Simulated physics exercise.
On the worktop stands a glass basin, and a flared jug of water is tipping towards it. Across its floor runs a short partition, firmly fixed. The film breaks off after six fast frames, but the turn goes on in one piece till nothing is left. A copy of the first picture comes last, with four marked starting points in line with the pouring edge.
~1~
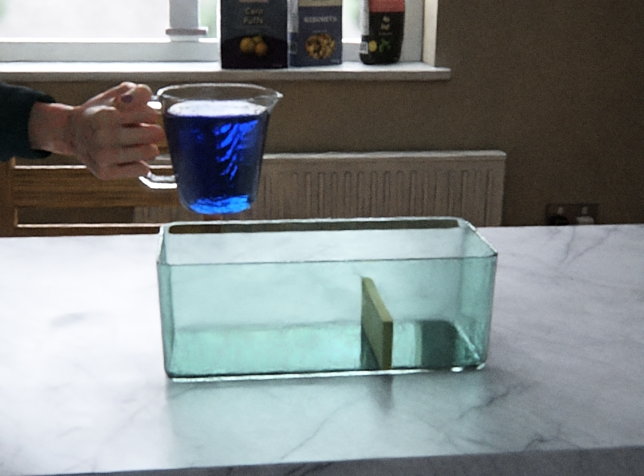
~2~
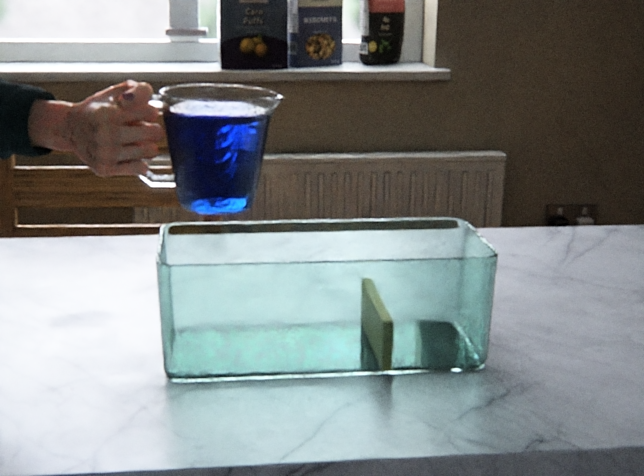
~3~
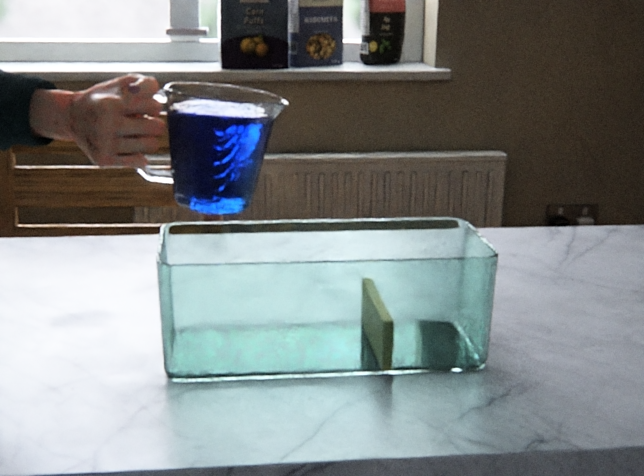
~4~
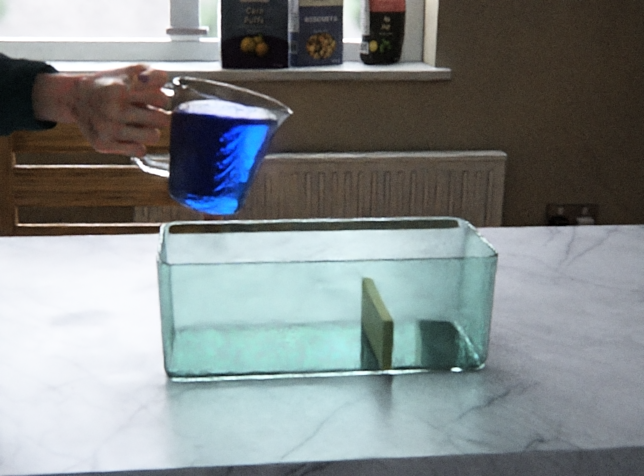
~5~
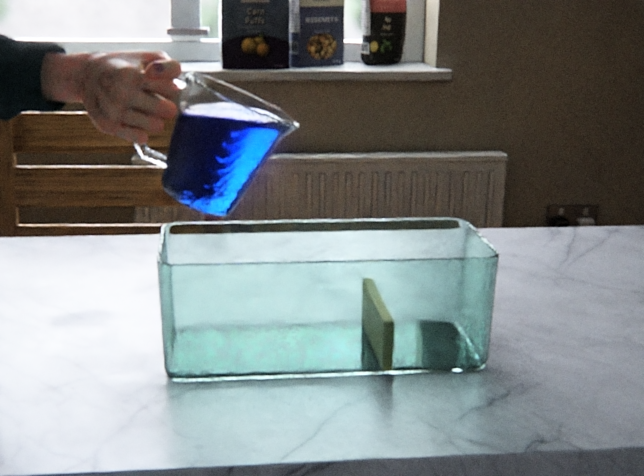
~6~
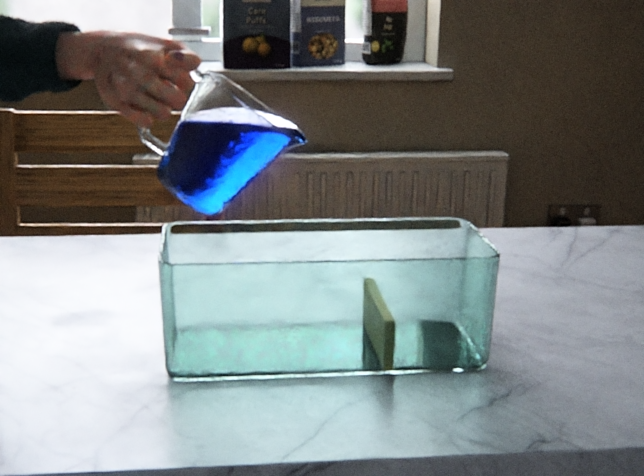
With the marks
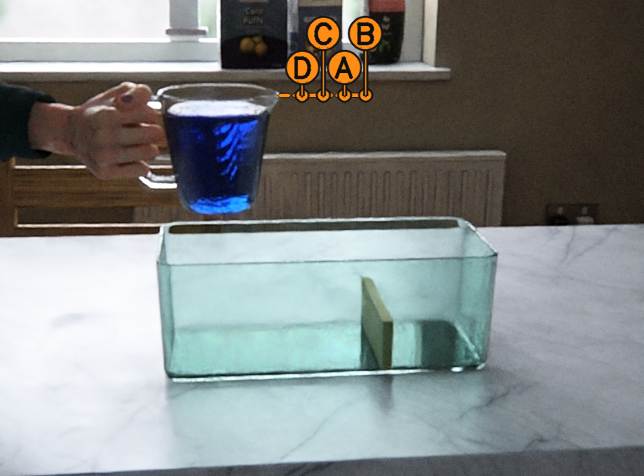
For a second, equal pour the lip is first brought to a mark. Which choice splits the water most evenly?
A beats the others.
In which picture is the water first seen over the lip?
In picture 6.
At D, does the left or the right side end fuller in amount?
The left one.
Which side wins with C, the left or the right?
The left one.
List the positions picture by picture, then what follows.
In the first frame, upright, lip at (280, 95); basin from (164, 378) to (486, 365); top of the wall at (376, 297); nothing has left yet.
In the second frame, upright, lip at (281, 97); nothing has left yet.
In the third frame, tipped about 6°, lip at (286, 103); nothing has left yet.
In the fourth frame, tipped about 14°, lip at (291, 112); nothing has left yet.
In the fifth frame, tipped about 24°, lip at (297, 125); nothing has left yet.
In the sixth frame, tipped about 36°, lip at (301, 142); water is over the lip, down to (301, 142).
In orange, A at (344, 95); B at (365, 95); C at (323, 95); D at (302, 95).
With A, about 50 % ends left of the wall and 49 % right of it.
With B, about 25 % ends left of the wall and 74 % right of it.
With C, about 71 % ends left of the wall and 28 % right of it.
With D, about 86 % ends left of the wall and 13 % right of it.
